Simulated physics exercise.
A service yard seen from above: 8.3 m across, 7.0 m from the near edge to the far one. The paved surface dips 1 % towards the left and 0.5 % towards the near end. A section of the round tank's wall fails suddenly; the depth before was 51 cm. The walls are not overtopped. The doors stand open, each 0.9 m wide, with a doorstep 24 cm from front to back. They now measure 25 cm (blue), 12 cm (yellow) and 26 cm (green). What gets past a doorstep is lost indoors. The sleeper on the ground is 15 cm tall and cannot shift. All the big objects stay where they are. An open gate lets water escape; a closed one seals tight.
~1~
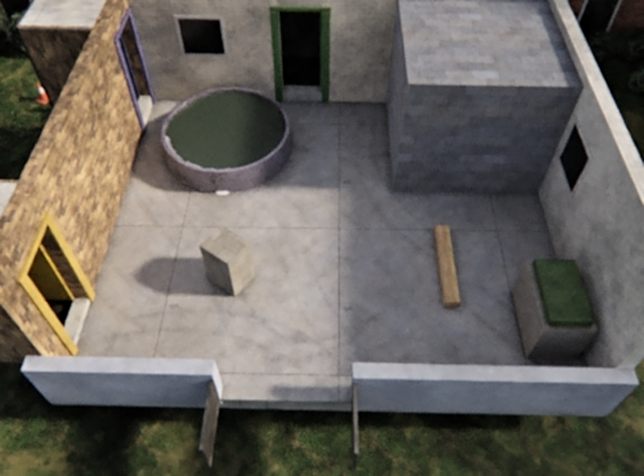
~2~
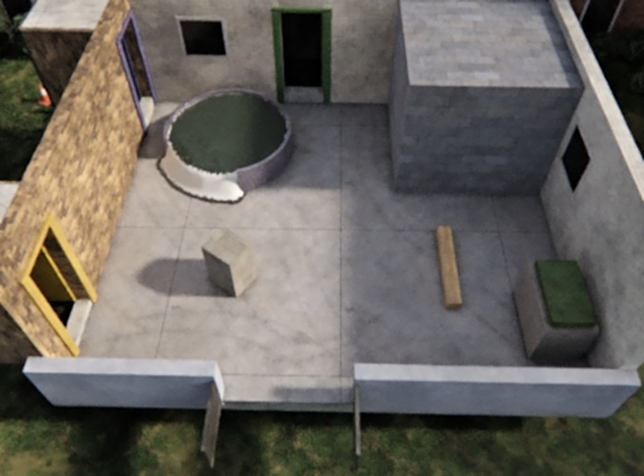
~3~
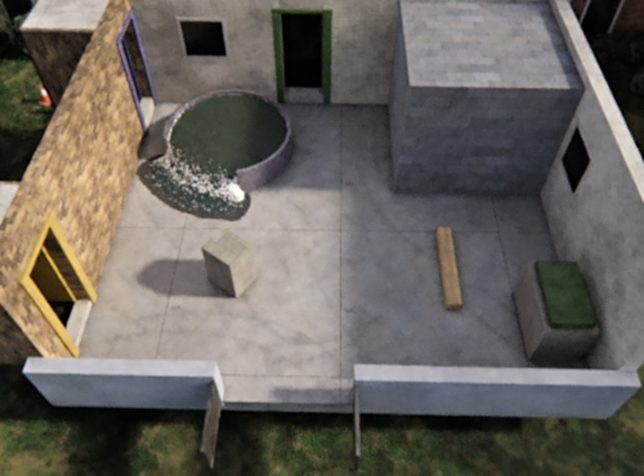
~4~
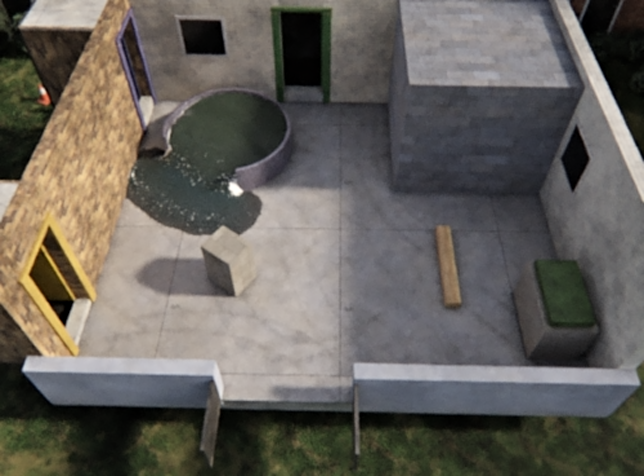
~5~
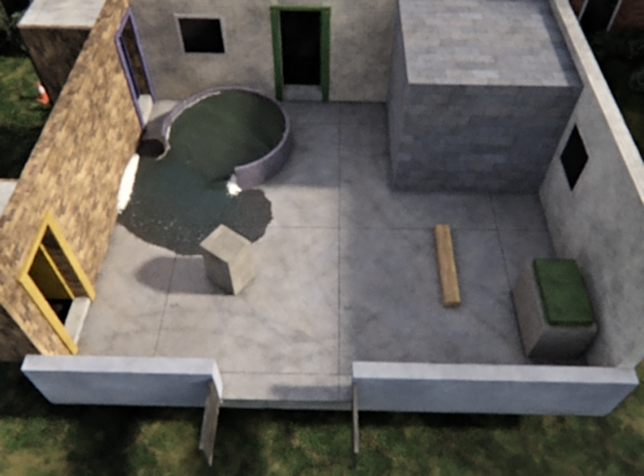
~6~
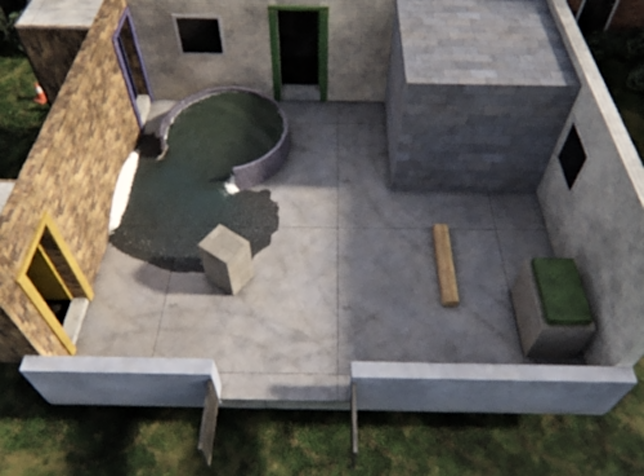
The video shows a walled, paved yard seen from above, where the near-left side of a round tank breaks open and dark water pours out, spreading across the floor beside the brick wall and around an upright stone block.
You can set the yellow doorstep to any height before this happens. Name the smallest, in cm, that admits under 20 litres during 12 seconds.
At least 21 cm or so.
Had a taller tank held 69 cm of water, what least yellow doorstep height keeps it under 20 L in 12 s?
Some 30 cm.
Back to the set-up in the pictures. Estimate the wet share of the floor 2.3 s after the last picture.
Some 35 per cent of it.
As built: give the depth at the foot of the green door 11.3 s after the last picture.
Roughly 2.0 cm deep.
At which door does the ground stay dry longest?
The green one.
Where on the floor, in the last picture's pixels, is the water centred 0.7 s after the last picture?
At about (203, 174).
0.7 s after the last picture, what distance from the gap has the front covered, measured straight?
Some 4.0 m out.
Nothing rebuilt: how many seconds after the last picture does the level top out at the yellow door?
Around 3.5 s.
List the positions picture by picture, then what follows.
Still water, 51 cm deep, in the round tank at (226, 130); the yellow door at (62, 292) is dry, in the first picture.
Water pours out at (192, 179) and has run 0.3 m, to (160, 164); about 6 cm deep outside, 51 cm at the back, in the second picture.
The gap is at (193, 181), the front 0.7 m out at (234, 217); the back of the round tank holds 51 cm, in the third picture.
The gap is at (192, 180), the front 1.1 m out at a hidden place; the back of the round tank holds 51 cm, in the fourth picture.
The gap is at (191, 179), the front 1.6 m out at (191, 251); the back of the round tank holds 51 cm, in the fifth picture.
The front is at (173, 267), 2.0 m from the gap at (190, 179); 5.8 m2 of floor is wet, 51 cm left at the back; the yellow door at (61, 292), 3.5 m from the gap, is still 1.6 m from the nearest water, in the sixth picture.
Then, 0.7 s after the last picture water covers 25 % of the floor, deepest (28 cm) near (132, 195); 7 cm at the yellow door, 0 litres in over its 12 cm doorstep.
Then, 2.3 s after the last picture water covers 35 % of the floor, deepest (40 cm) near (68, 371); 17 cm at the yellow door, 2 litres in over its 12 cm doorstep.
Then, 11.3 s after the last picture water covers 95 % of the floor, deepest (8 cm) near (65, 381); 8 cm at the yellow door, 108 litres in over its 12 cm doorstep.
At the yellow door as built, the water peaked near 24 cm, 3.7 s after the last picture.
Run again over the same 12 s with other heights there, 33 litres in over 19 cm, 8 litres over 25.5 cm. The limit of 20 litres is kept from about 21 cm up.
